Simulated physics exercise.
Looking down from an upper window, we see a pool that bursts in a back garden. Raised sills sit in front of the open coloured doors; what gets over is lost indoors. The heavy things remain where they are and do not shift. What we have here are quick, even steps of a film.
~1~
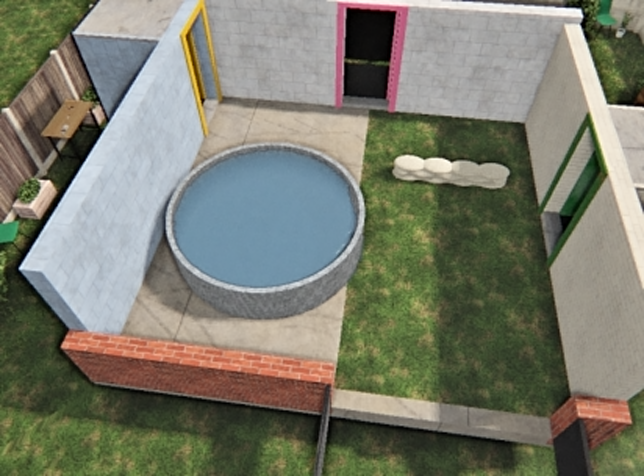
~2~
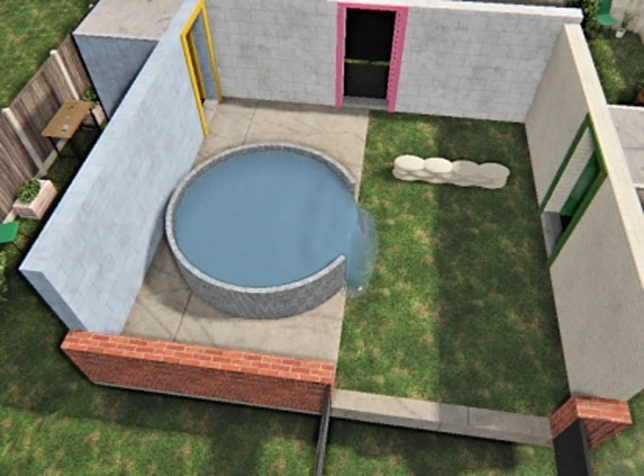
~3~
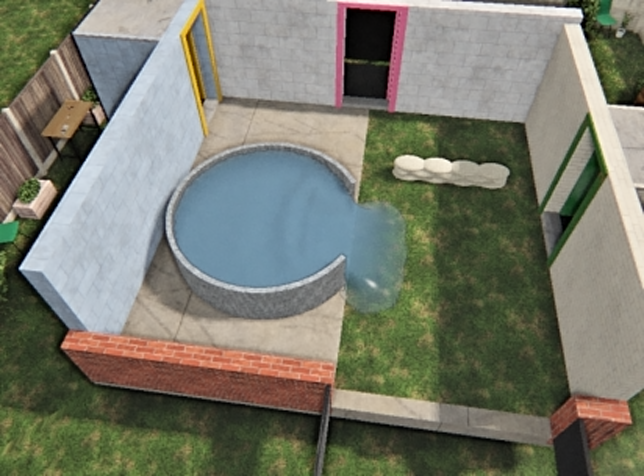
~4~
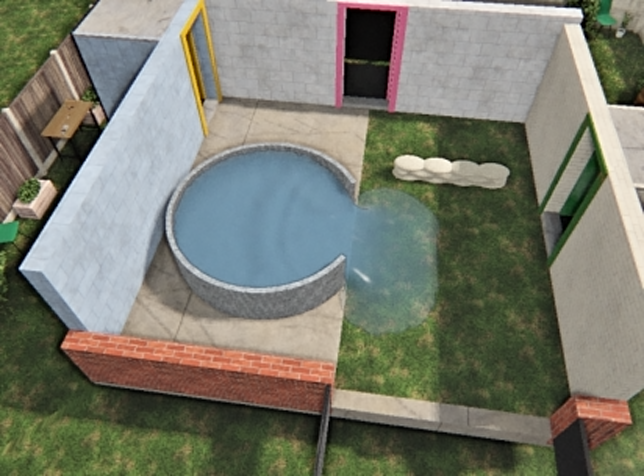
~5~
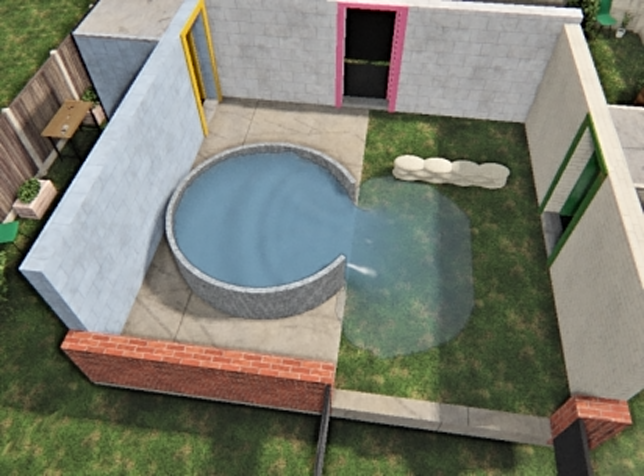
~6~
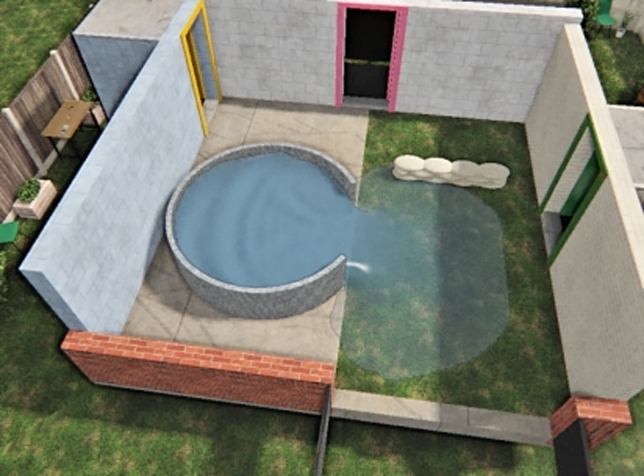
A round, grey stone-rimmed pool of blue water stands on paving in a walled back garden, seen from high above. A pale blue wall with a yellow-framed opening is at left, a pink-framed doorway behind, a green-framed one at right, and low red brick in front. The pool, whole at first, bursts open on its right side, and water spreads rightward across the grass in a widening, see-through sheet.
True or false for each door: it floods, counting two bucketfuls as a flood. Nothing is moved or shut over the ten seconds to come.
Pink door - false; yellow door - false; green door - true.
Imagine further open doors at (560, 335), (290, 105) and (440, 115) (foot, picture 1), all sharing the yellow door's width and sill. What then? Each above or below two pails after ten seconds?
As listed: Lets more in, lets less in, lets less in.
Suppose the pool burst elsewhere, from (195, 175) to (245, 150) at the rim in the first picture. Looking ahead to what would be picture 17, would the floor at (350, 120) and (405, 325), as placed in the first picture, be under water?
Soaked, then untouched.
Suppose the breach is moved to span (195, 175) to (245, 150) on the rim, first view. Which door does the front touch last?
Go with the green one.
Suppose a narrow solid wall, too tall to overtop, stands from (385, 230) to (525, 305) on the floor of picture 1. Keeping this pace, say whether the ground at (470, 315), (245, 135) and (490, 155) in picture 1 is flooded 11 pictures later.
Outcome per location, in sequence: Soaking, unsoaked, unsoaked.
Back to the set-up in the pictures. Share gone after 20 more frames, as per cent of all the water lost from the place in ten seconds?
Close to 25 out of every hundred.
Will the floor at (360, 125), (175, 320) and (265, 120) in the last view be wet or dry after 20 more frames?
As listed: No water, no water, clear.
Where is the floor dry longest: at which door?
That would be the door marked yellow.
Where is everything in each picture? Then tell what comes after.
The pool at (267, 212) is whole and still, in the first frame.
The front is at (346, 293), out from the gap at (358, 238), in the second frame.
Water pours out at (357, 241) and has run to (370, 307), in the third frame.
The front is at (418, 317), out from the gap at (357, 241), in the fourth frame.
The front is at (458, 322), out from the gap at (357, 242), in the fifth frame.
The front is at (499, 327), out from the gap at (357, 242), in the sixth frame.
A moment on, water covers 35 % of the floor; the pink door not reached, the yellow door not reached, the green door wet at the sill, nothing in.
Next, water covers 45 % of the floor; the pink door not reached, the yellow door not reached, the green door over two buckets in.
Then, water covers 55 % of the floor; the pink door not reached, the yellow door not reached, the green door far over two buckets in.
Later, water covers 75 % of the floor; the pink door wet at the sill, nothing in, the yellow door not reached, the green door far over two buckets in.
In the end, water covers 95 % of the floor; the pink door wet at the sill, nothing in, the yellow door wet at the sill, nothing in, the green door far over two buckets in.
